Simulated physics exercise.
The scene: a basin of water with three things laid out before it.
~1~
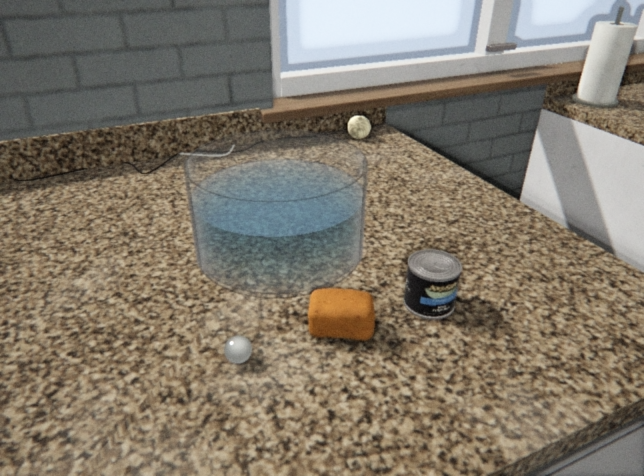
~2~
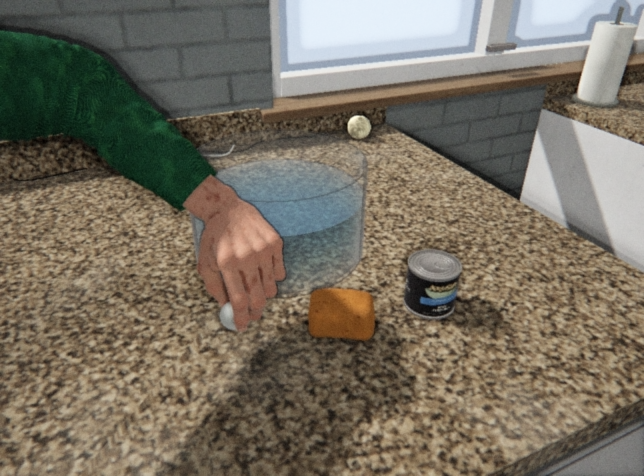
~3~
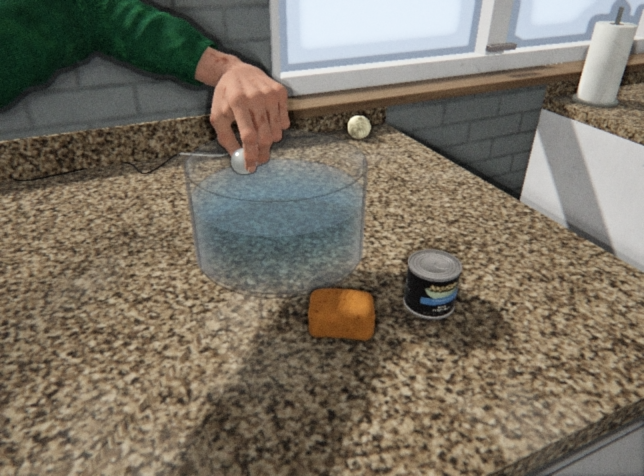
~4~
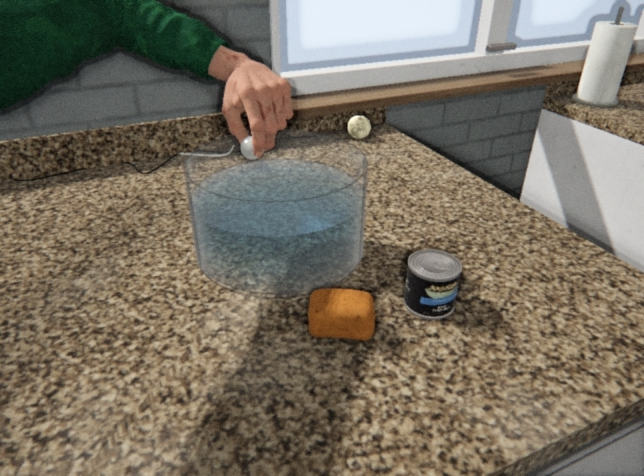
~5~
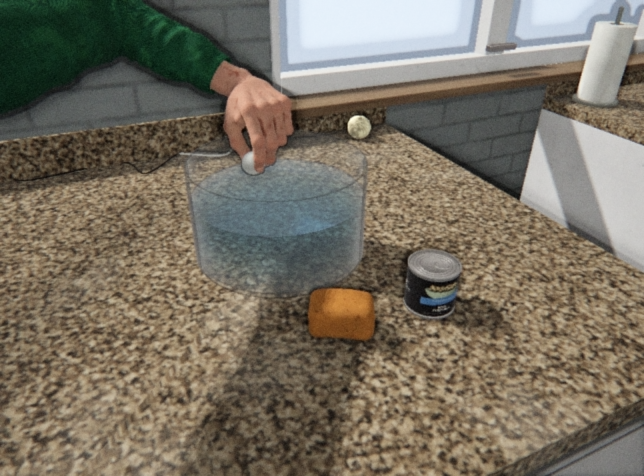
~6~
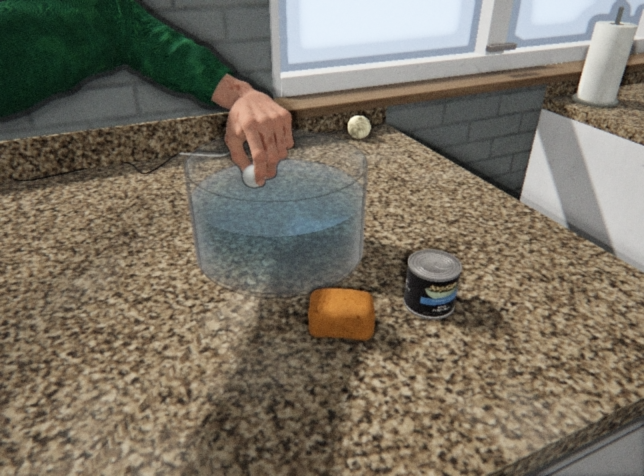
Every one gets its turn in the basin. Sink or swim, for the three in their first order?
Left sinks; middle floats; right sinks.
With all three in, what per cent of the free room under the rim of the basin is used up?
About 12 per cent.
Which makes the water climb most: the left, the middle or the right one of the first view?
I say the one on the right.
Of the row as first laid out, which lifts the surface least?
I say the left one.
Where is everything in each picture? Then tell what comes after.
In the first picture, the row from the left; steel ball (238, 350); bread roll (341, 314); tin of food (431, 284).
In the second picture, a hand picks up the steel ball; steel ball (235, 315); tin of food (431, 284).
In the third picture, it is carried over; steel ball (244, 161); bread roll (341, 314).
In the fourth picture, it is above the basin; steel ball (252, 148); tin of food (431, 284).
In the fifth picture, it comes down; steel ball (253, 163); bread roll (341, 314).
In the sixth picture, it is just over the surface; steel ball (254, 176); bread roll (341, 314); tin of food (431, 284).
A moment on, the steel ball drops to the bottom.
Further on, the bread roll stays afloat.
When it is over, the tin of food drops to the bottom; afloat, bread roll.
